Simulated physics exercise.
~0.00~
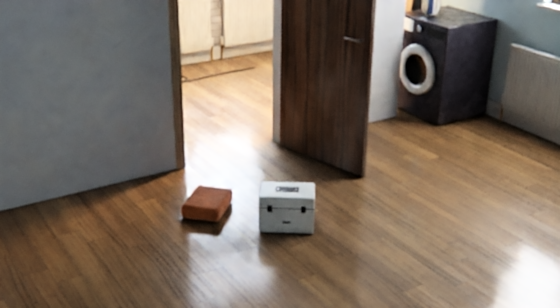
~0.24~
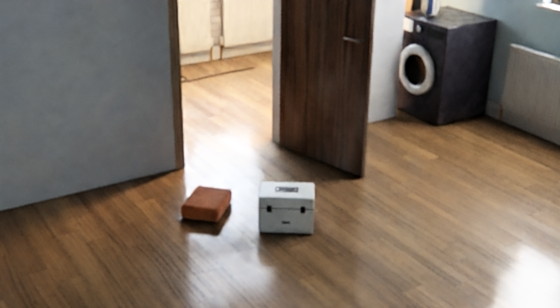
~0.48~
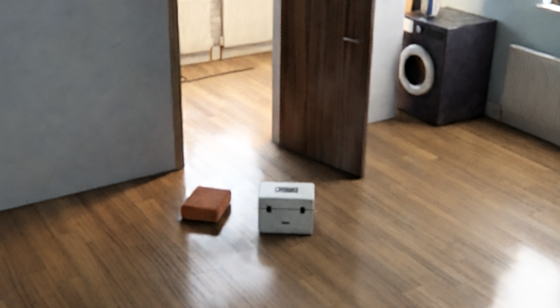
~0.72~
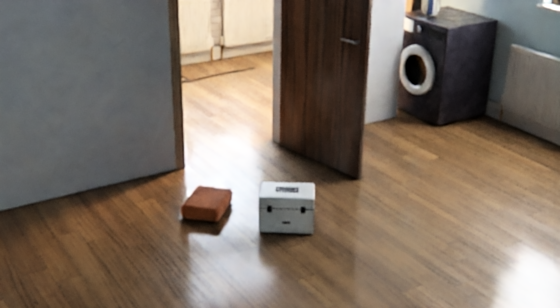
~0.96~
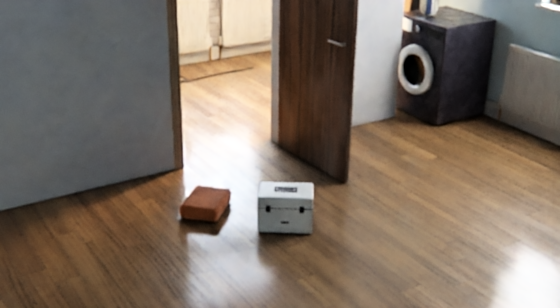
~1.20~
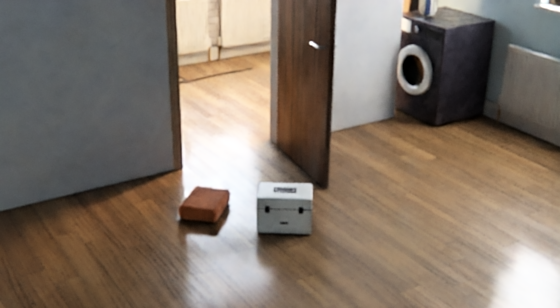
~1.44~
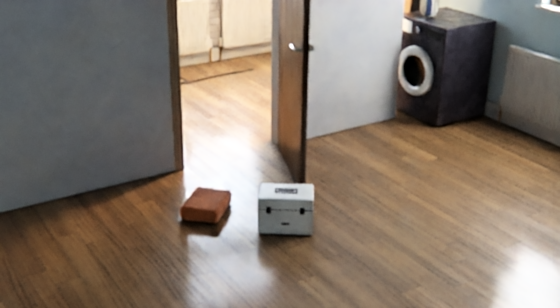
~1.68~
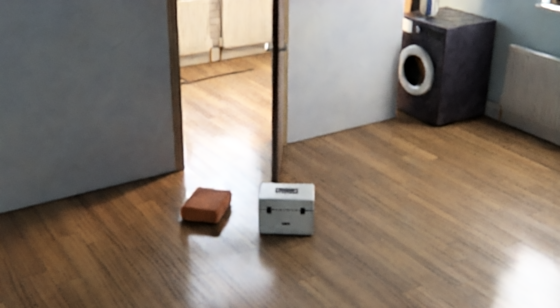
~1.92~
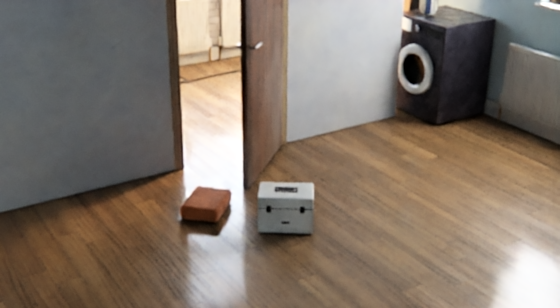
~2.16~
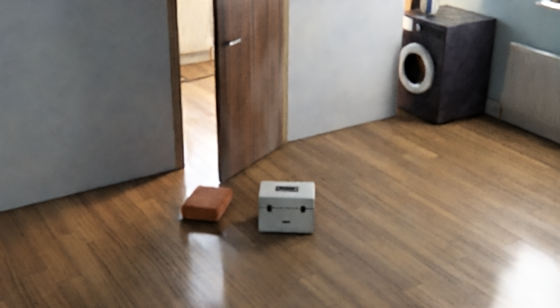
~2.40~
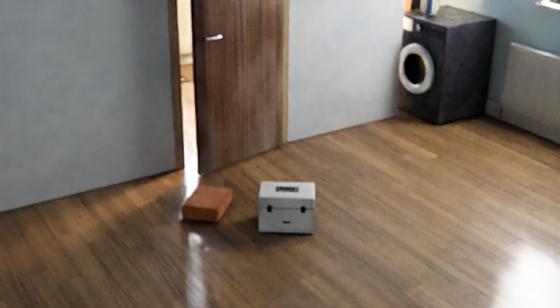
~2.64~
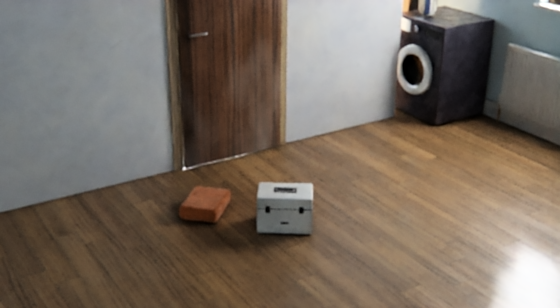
A dark brown wooden door stands wide open in a grey-walled room with a glossy wooden floor, seen from above by a slightly swaying camera. An orange-brown cushion and, to its right, a white toolbox rest on the floor in front of the doorway, while a dark washing machine stands at the upper right. The door barely moves at first, then swings steadily towards its frame, turning edge-on before its face shows again. It sweeps leftward behind the two objects without disturbing them, narrowing the bright gap. Finally it sits shut in the frame, the cushion and toolbox still in place.
